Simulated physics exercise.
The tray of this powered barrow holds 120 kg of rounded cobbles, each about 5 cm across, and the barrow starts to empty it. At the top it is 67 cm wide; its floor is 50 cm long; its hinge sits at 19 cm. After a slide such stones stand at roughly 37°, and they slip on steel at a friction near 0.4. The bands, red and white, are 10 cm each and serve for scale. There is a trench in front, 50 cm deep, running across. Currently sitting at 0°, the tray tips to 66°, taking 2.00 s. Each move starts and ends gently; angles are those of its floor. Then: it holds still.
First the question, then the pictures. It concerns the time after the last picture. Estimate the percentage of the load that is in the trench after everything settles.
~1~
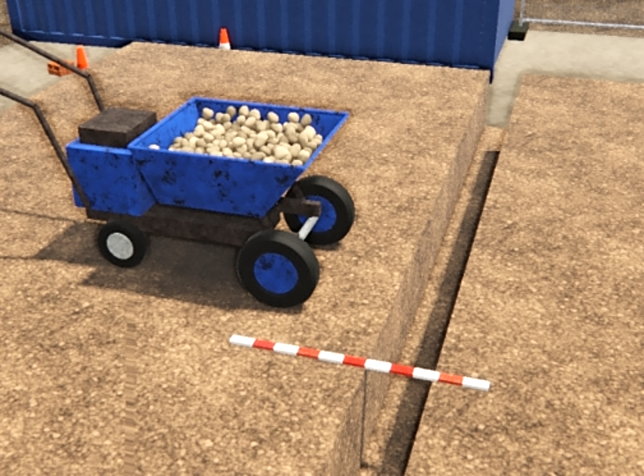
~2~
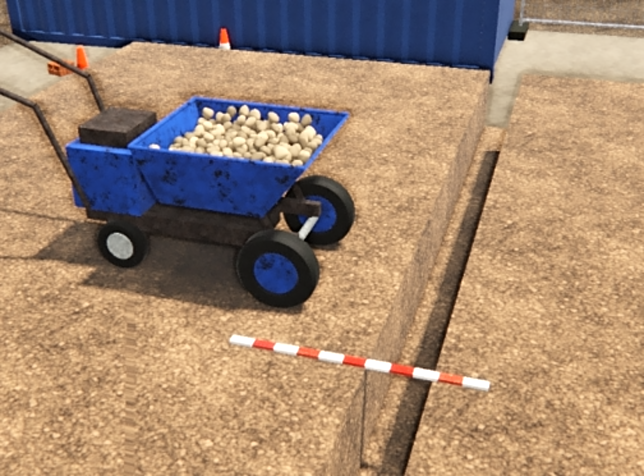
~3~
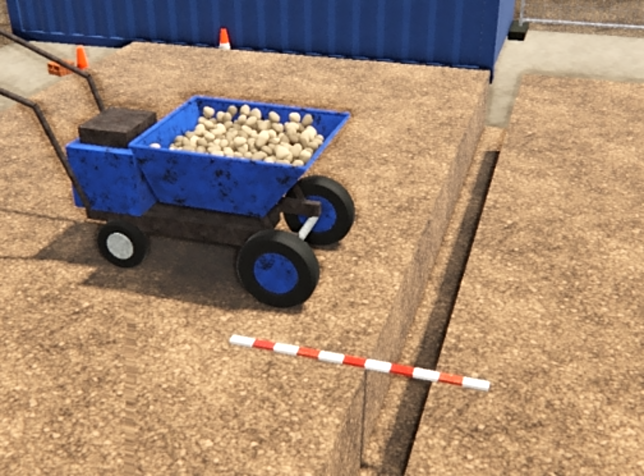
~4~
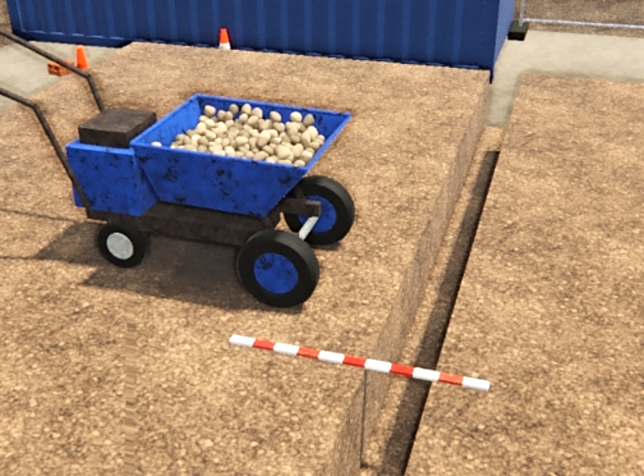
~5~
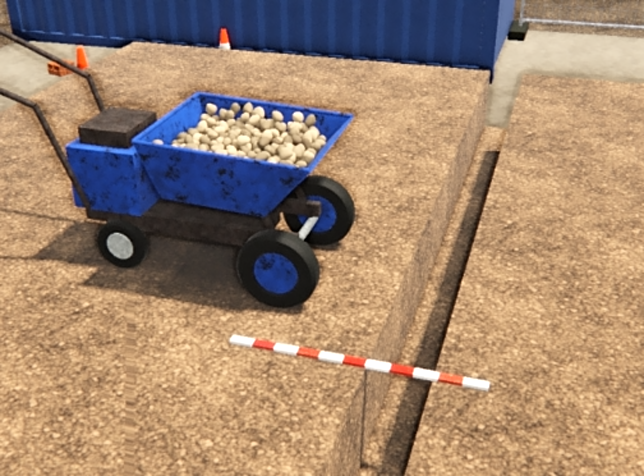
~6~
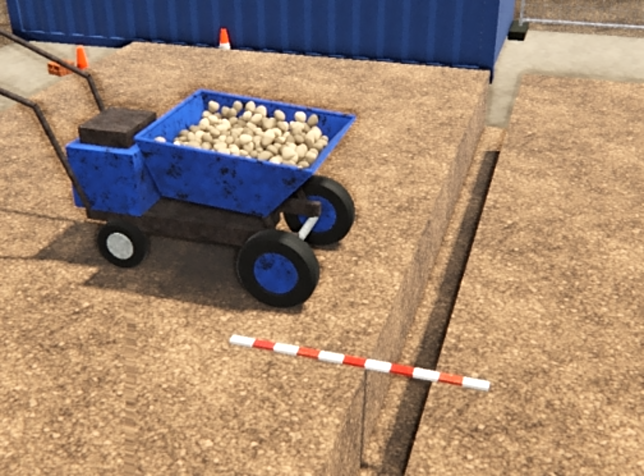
Roughly 79 per cent of the load.
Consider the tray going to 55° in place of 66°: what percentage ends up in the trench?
Then roughly 45 percent.
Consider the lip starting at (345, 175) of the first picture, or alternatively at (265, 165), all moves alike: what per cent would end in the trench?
The first start gives about 40 per cent, the second about 95.
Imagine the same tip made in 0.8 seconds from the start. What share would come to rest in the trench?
In that case, around 60%.
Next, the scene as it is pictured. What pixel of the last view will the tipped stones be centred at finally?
Their centre sits close to (434, 359).
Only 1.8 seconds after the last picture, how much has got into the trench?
About 30 per cent by then.
Then, 1.2 s after the last picture the floor is at 56°, 100 % in the tray; the foremost stones are at (410, 208).
Then, 1.8 s after the last picture the floor is at 66°, 60 % in the tray, 31 % in the trench, 10 % past the trench; the foremost stones are at (509, 303).
Then, 2.2 s after the last picture the floor is at 66°, 35 % in the tray, 44 % in the trench, 21 % past the trench; the foremost stones are at (561, 295).
Then, 4.1 s after the last picture the floor is at 66°, 0 % in the tray, 79 % in the trench, 21 % past the trench; the foremost stones are at (594, 319).
